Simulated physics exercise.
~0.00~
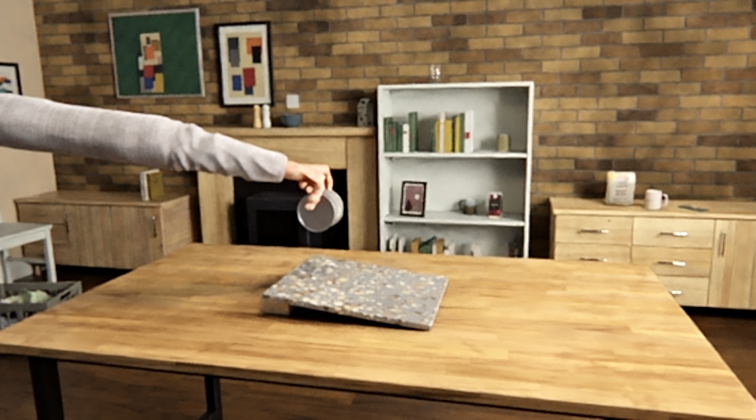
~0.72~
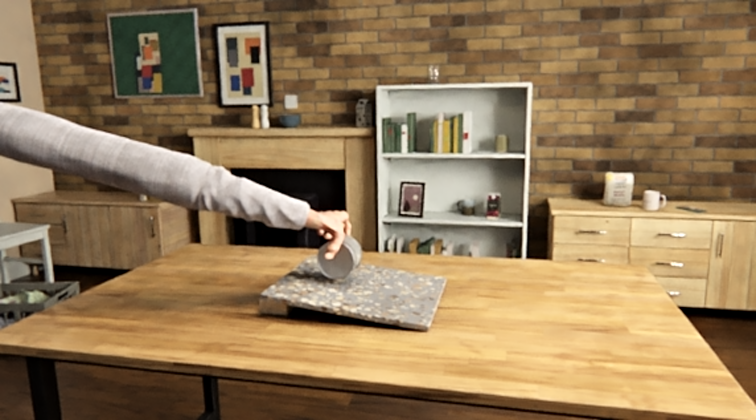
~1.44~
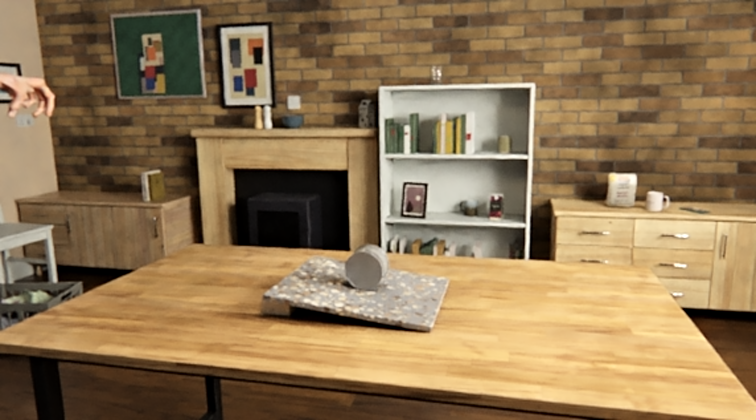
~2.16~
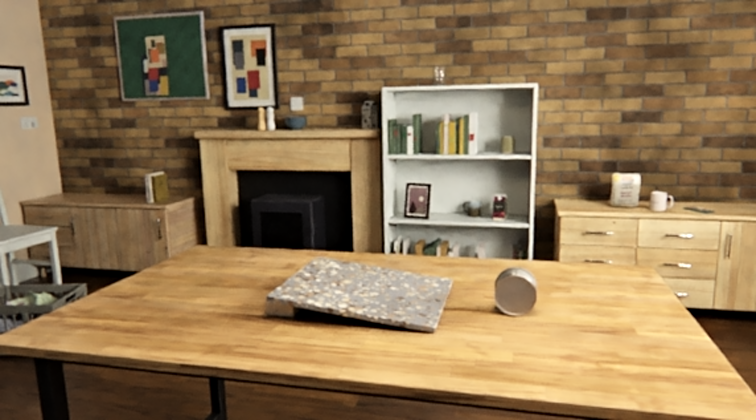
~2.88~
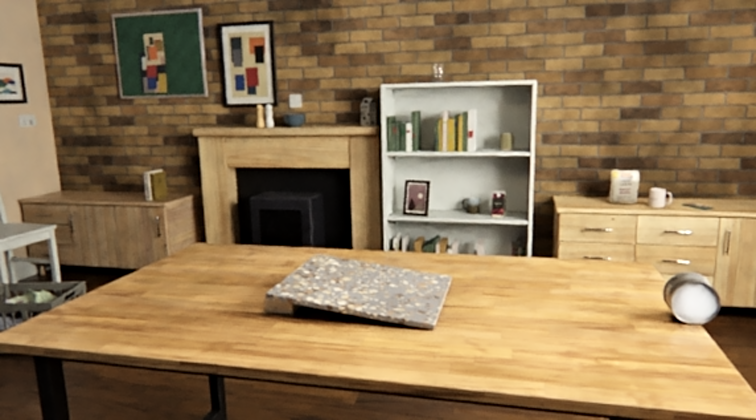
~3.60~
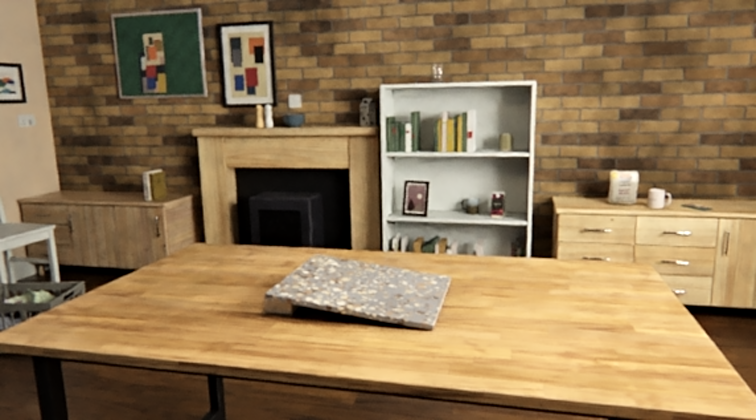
A hand lowered a grey tub on its side onto a speckled board propped at a slant on a wooden table, then let go and drew back. The tub rolled down to the right, crossed the tabletop and went out of view.
